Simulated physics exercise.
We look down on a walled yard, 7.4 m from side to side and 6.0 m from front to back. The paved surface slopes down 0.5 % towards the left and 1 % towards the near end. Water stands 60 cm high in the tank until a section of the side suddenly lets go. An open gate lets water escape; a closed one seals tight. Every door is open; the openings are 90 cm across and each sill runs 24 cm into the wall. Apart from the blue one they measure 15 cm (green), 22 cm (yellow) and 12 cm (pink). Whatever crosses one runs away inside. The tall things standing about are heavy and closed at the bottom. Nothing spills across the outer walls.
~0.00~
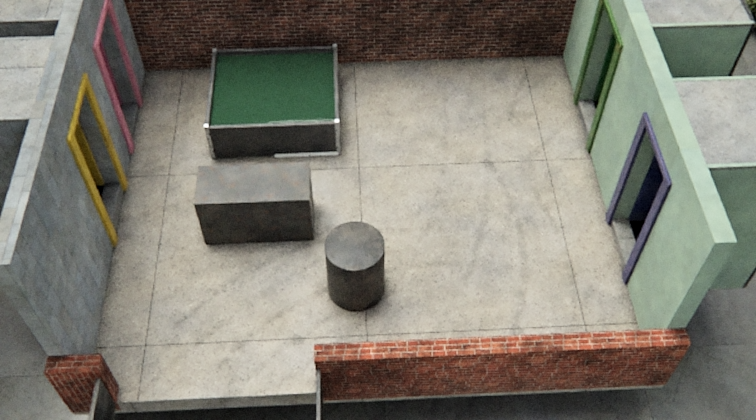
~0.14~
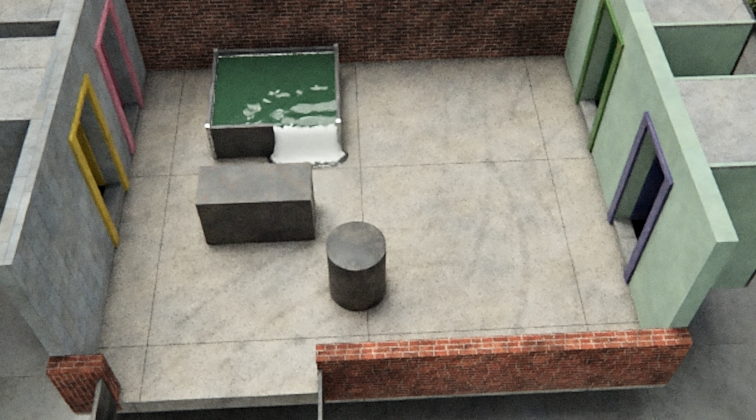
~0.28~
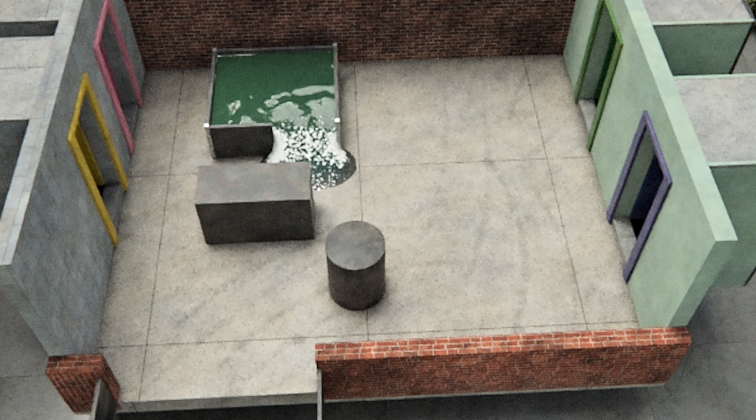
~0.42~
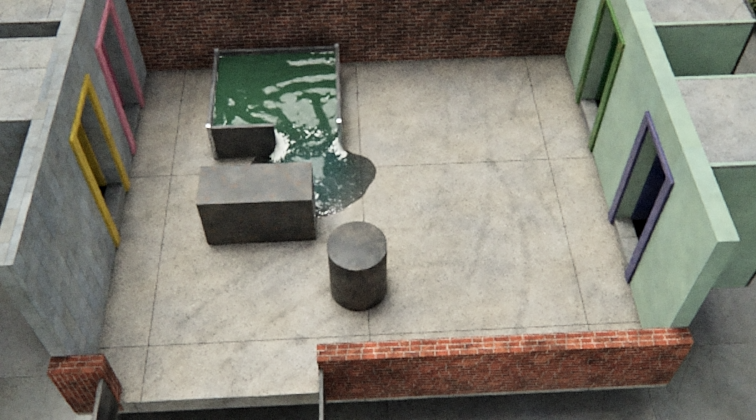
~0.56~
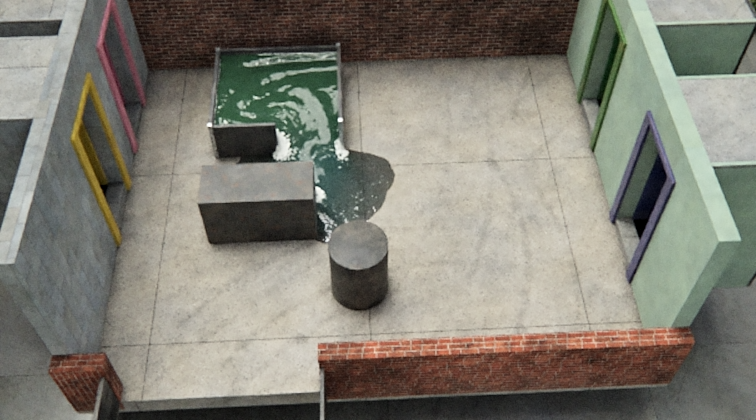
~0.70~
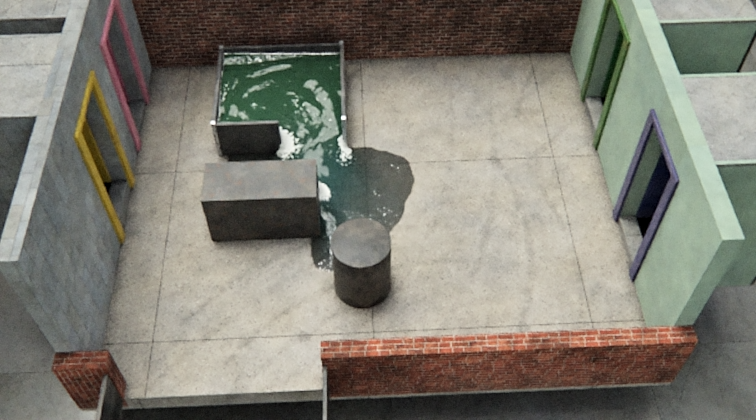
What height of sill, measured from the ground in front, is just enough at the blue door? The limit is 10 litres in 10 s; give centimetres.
At least 7 cm or so.
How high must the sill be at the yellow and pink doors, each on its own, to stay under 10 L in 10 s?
Roughly 12.5 cm at yellow and 6.5 cm at pink.
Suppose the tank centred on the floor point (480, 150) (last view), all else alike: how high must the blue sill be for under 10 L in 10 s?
Some 14.5 cm.
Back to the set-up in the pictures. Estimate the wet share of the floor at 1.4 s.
Some 20 per cent of it.
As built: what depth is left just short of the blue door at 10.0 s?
Some 5.0 cm.
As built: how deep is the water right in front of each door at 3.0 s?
In cm: Green 0, blue 1, yellow 12, pink 9.
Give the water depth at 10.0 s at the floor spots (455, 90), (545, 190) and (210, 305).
About 4, 3 and 5 cm.
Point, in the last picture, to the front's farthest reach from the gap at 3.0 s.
Around (655, 357).
After 1.4 s water covers 20 % of the floor, deepest (42 cm) near (305, 192); it has not reached the blue door.
After 3.0 s water covers 50 % of the floor, deepest (37 cm) near (655, 357); it has not reached the blue door.
After 10.0 s water covers 95 % of the floor, deepest (10 cm) near (97, 382); 5 cm at the blue door, 0 litres in over its 15 cm sill.
At the blue door as built, the water arrived by 3.1 s and peaked near 12 cm at 4.0 s.
Run again over the same 10 s with other heights there, 13 litres in over 6.5 cm, 6 litres over 8 cm. The limit of 10 litres is kept from about 7 cm up.
